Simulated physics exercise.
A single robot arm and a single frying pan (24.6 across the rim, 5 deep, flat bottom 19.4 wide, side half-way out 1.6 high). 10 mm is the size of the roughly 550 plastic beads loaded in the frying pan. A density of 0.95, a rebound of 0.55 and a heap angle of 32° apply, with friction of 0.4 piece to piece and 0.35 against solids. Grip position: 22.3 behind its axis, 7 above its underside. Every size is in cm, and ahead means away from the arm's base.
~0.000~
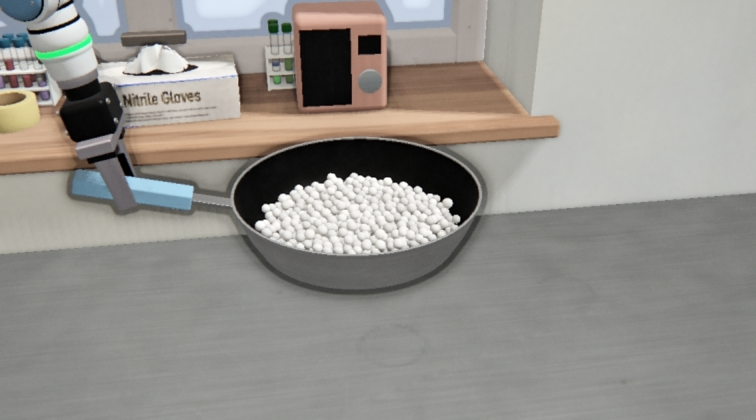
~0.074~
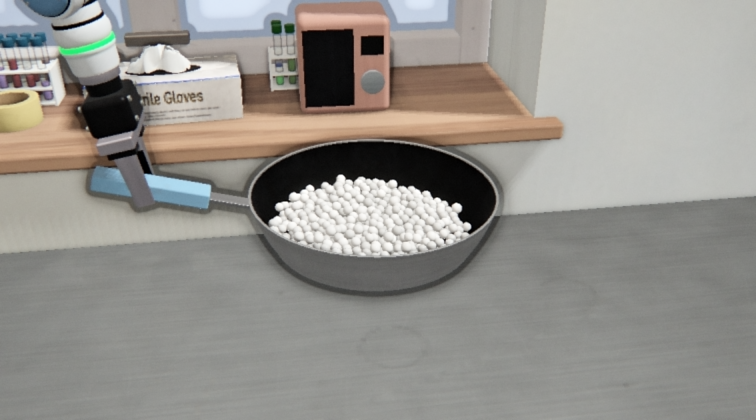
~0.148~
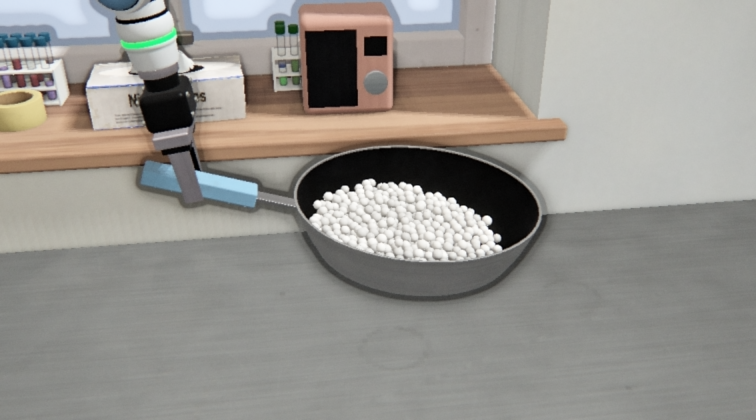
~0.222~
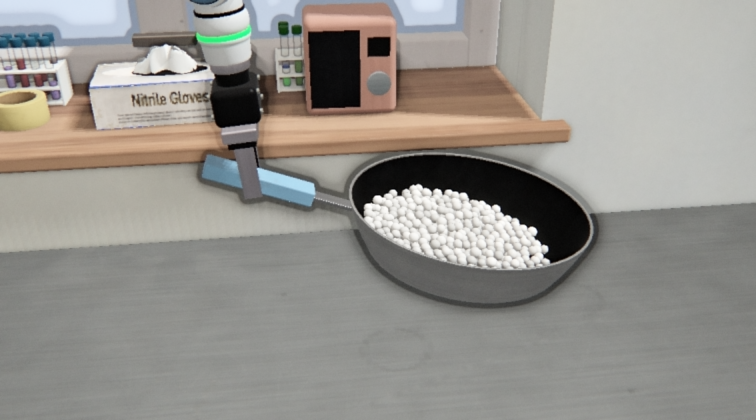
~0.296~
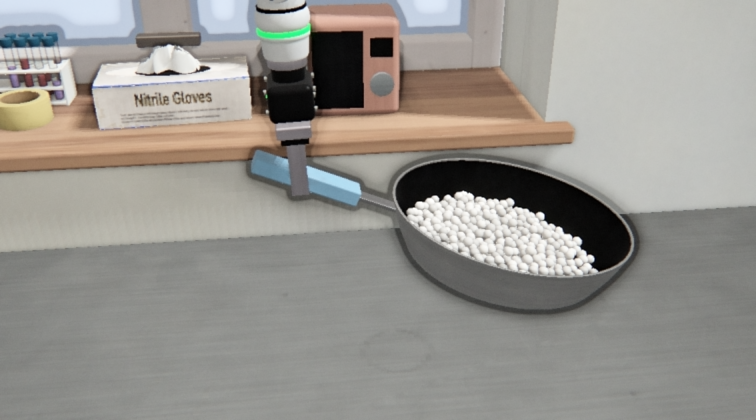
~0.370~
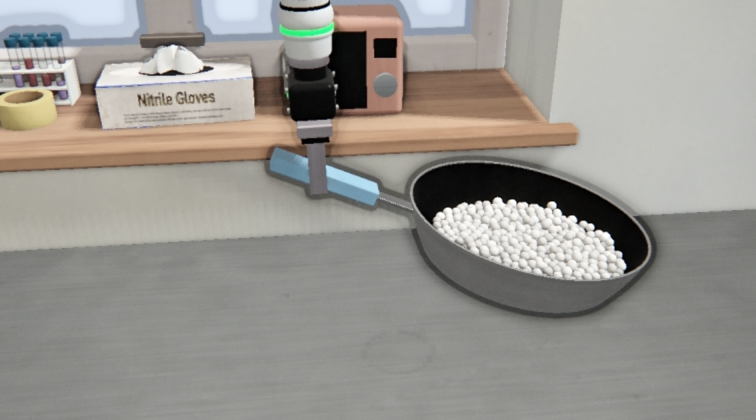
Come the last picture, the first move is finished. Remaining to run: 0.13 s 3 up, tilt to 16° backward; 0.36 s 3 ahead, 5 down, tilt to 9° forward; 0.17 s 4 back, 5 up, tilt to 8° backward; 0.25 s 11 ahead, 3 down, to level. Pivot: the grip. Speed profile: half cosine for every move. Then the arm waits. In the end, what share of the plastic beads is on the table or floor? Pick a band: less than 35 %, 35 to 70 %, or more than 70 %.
The band is less than 35 %.
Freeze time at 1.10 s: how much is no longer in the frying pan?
By that moment, something like 20 percent.
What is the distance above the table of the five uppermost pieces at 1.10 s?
Roughly 42 centimetres, give or take.
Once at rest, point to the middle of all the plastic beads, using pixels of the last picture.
(609, 214).
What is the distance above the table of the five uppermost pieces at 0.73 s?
53 cm.
By 0.73 s, tilted 2° forward, highest piece 55 above the table; 182 in the frying pan, 371 in flight or on a rim.
By 1.10 s, tilted 7° backward, highest piece 47 above the table; 451 in the frying pan, 19 on the table or floor, 83 in flight or on a rim.
By 1.48 s, level, highest piece 26 above the table; 452 in the frying pan, 76 on the table or floor, 25 in flight or on a rim.
By 2.53 s, level, highest piece 26 above the table; 452 in the frying pan, 101 on the table or floor.
Final count, 452 in the frying pan, 101 on the table or floor. That is 18 % on the table or floor.
